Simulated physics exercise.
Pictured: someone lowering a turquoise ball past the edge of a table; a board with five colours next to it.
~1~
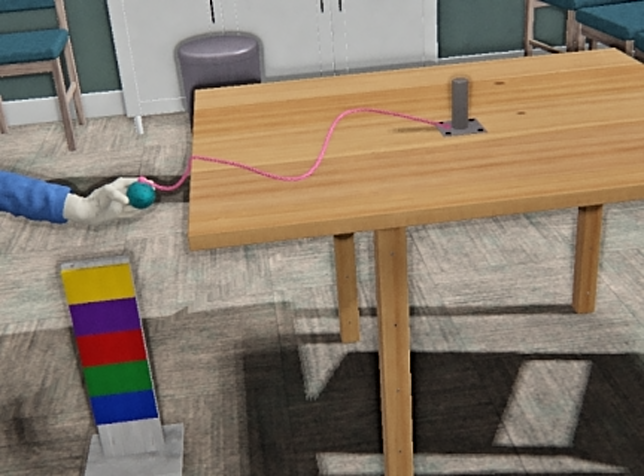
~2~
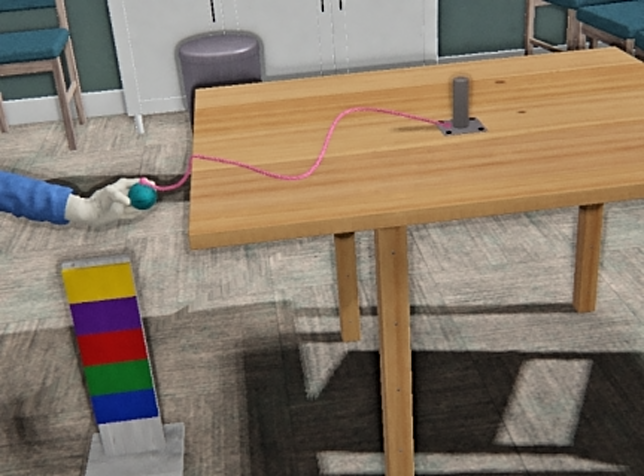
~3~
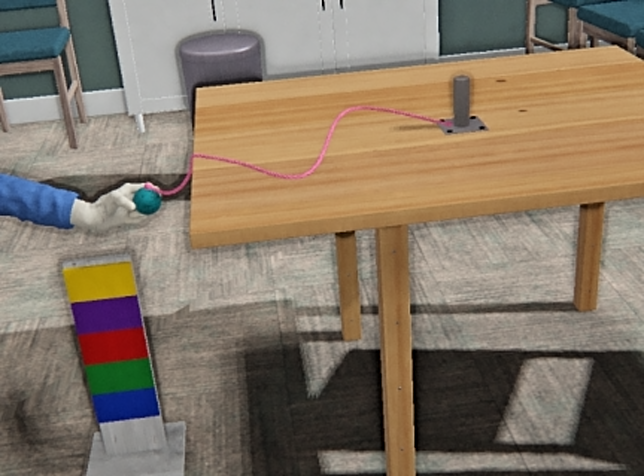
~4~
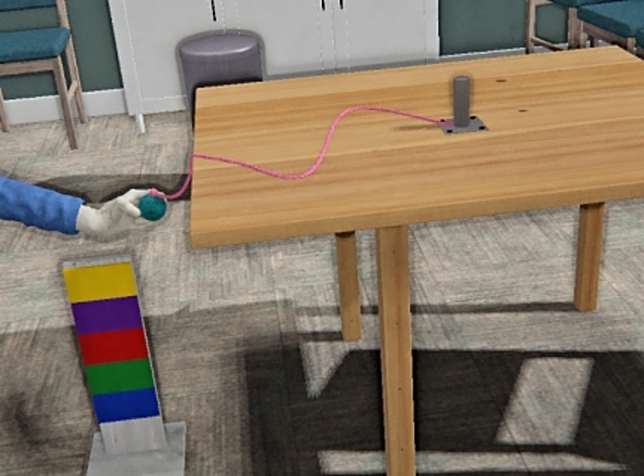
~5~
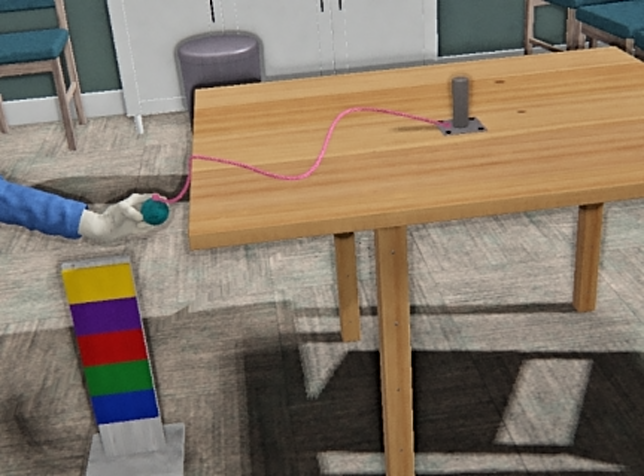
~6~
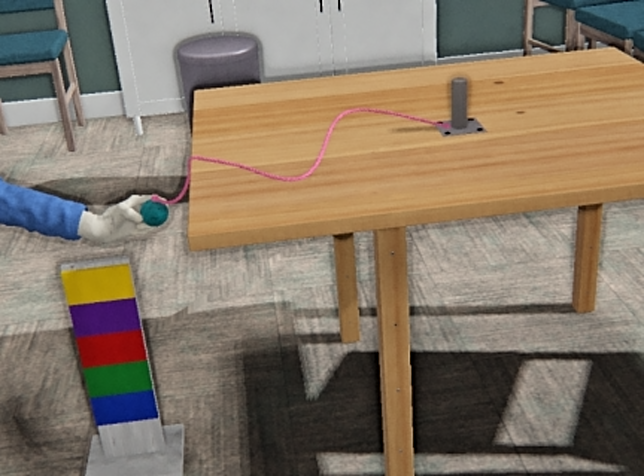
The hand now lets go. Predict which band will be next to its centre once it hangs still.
I would say the blue band.
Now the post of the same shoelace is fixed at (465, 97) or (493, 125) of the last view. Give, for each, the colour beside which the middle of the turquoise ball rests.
Try one - green; try two - green.
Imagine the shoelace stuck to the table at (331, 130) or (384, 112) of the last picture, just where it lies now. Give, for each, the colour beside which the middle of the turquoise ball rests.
Results, in sequence: Red / green.
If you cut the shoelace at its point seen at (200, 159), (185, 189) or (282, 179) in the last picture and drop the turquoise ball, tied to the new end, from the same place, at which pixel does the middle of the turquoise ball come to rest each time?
About (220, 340), (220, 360) and (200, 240).
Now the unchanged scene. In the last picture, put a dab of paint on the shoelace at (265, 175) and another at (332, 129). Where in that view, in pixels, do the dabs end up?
Near (204, 240) and (266, 143).
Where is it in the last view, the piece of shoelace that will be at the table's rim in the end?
That would be the bit at (321, 155).
A little later, ball near (232, 367); level with green.
Next, ball near (231, 379); level with blue.
When it is over, ball near (227, 382); level with blue. Its middle rests at the blue band.
